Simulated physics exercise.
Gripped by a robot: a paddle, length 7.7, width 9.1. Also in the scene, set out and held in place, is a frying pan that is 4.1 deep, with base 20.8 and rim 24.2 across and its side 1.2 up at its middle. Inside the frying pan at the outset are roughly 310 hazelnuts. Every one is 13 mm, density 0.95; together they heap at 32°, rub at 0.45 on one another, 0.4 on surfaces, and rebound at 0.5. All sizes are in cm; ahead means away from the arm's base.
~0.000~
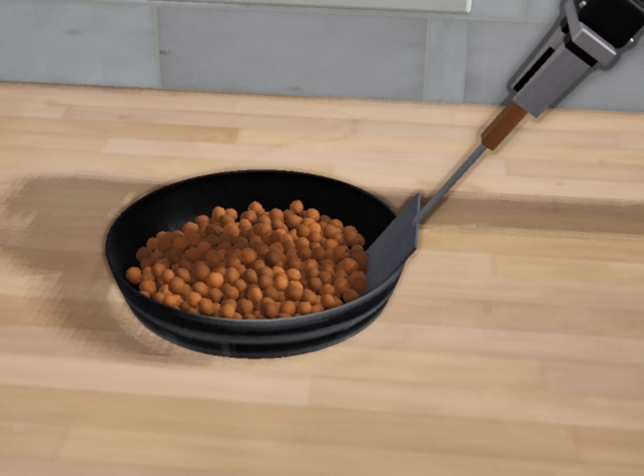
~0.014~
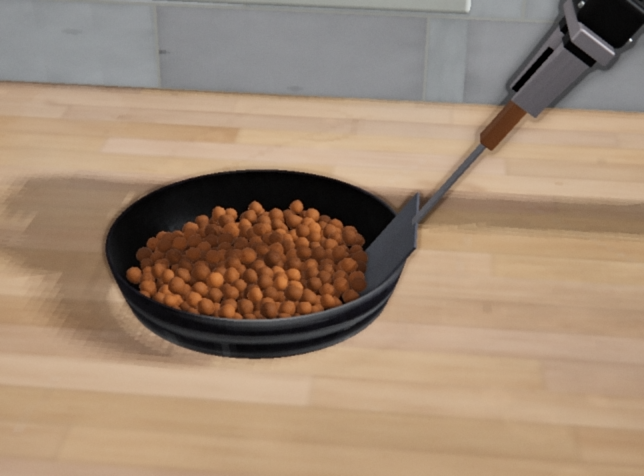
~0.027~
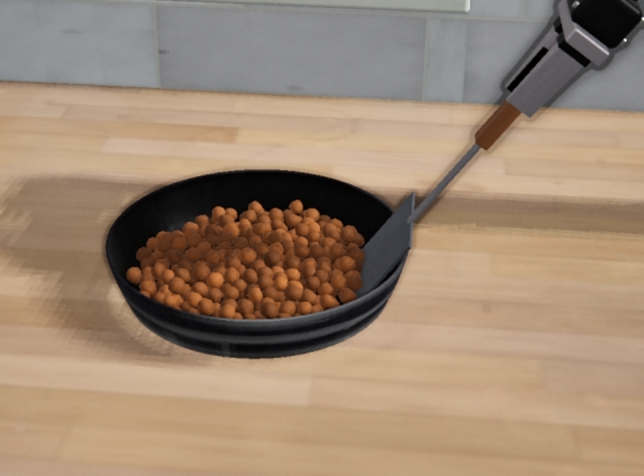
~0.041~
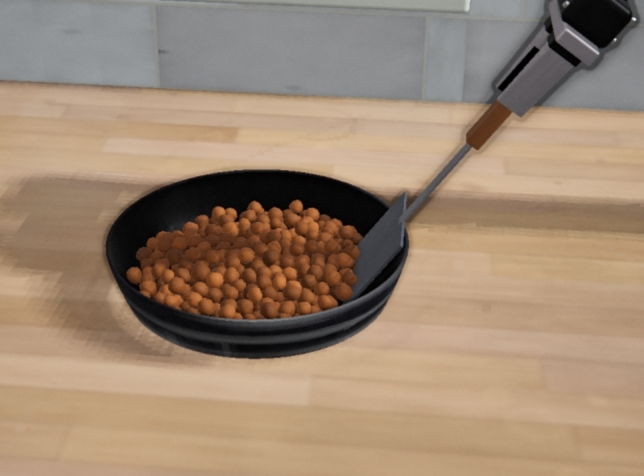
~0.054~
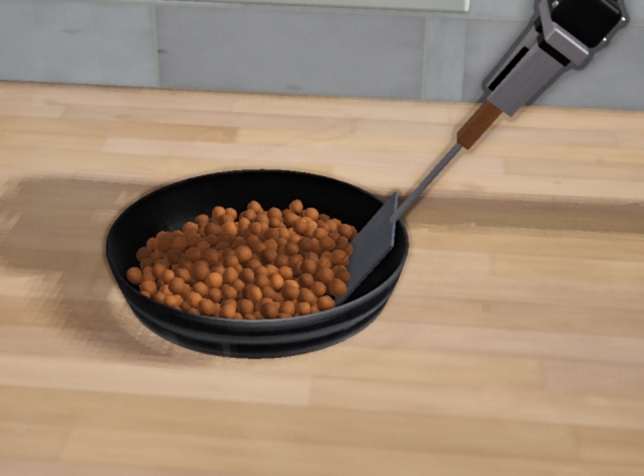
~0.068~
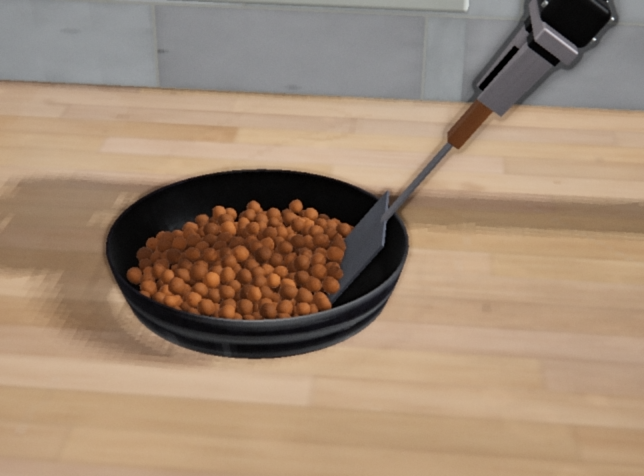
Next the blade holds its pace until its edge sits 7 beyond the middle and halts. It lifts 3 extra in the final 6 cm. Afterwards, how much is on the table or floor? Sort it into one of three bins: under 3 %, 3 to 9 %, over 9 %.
Bin: 3 to 9 %.
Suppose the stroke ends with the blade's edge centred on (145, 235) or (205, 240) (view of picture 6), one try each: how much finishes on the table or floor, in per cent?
25 % and 0 %.
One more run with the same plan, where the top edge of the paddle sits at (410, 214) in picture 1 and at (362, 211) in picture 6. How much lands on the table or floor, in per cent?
About 10 per cent.
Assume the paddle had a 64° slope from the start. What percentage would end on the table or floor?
Then roughly 5 percent.
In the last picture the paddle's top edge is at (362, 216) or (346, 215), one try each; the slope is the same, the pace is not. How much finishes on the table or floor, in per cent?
Respectively, around 25 and 25 per cent.
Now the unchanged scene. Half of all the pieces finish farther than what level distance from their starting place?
Roughly 3 cm.
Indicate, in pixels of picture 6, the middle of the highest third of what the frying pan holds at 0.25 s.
Centre: Approx. (206, 236) in the last view.
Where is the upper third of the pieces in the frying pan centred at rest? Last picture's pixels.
About (156, 243).
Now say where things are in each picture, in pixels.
The paddle top edge at (418, 219), sloping 55°; upper third of the load around (265, 257), from x 135 to 360, top at y 210; 310 in the frying pan, in the first picture.
The paddle top edge at (417, 219), sloping 55°; upper third of the load around (265, 258), from x 135 to 360, top at y 205, in the second picture.
The paddle top edge at (412, 219), sloping 55°; upper third of the load around (265, 257), from x 135 to 355, top at y 205, in the third picture.
The paddle top edge at (404, 218), sloping 55°; upper third of the load around (270, 256), from x 135 to 355, top at y 205, in the fourth picture.
The paddle top edge at (395, 218), sloping 55°; upper third of the load around (268, 256), from x 135 to 355, top at y 205, in the fifth picture.
The paddle top edge at (386, 217), sloping 55°; upper third of the load around (269, 255), from x 135 to 355, top at y 205; 310 in the frying pan, in the sixth picture.
After 0.16 s, sloping 55°, highest piece 5 above the table; 310 in the frying pan.
After 0.25 s, sloping 55°, highest piece 6 above the table; 310 in the frying pan.
After 0.49 s, sloping 55°, highest piece 6 above the table; 292 in the frying pan, 17 on the table or floor, 1 on the blade or in flight.
After 1.54 s, sloping 55°, highest piece 5 above the table; 292 in the frying pan, 18 on the table or floor.
In the end, 292 in the frying pan, 18 on the table or floor. That is 6 % on the table or floor.
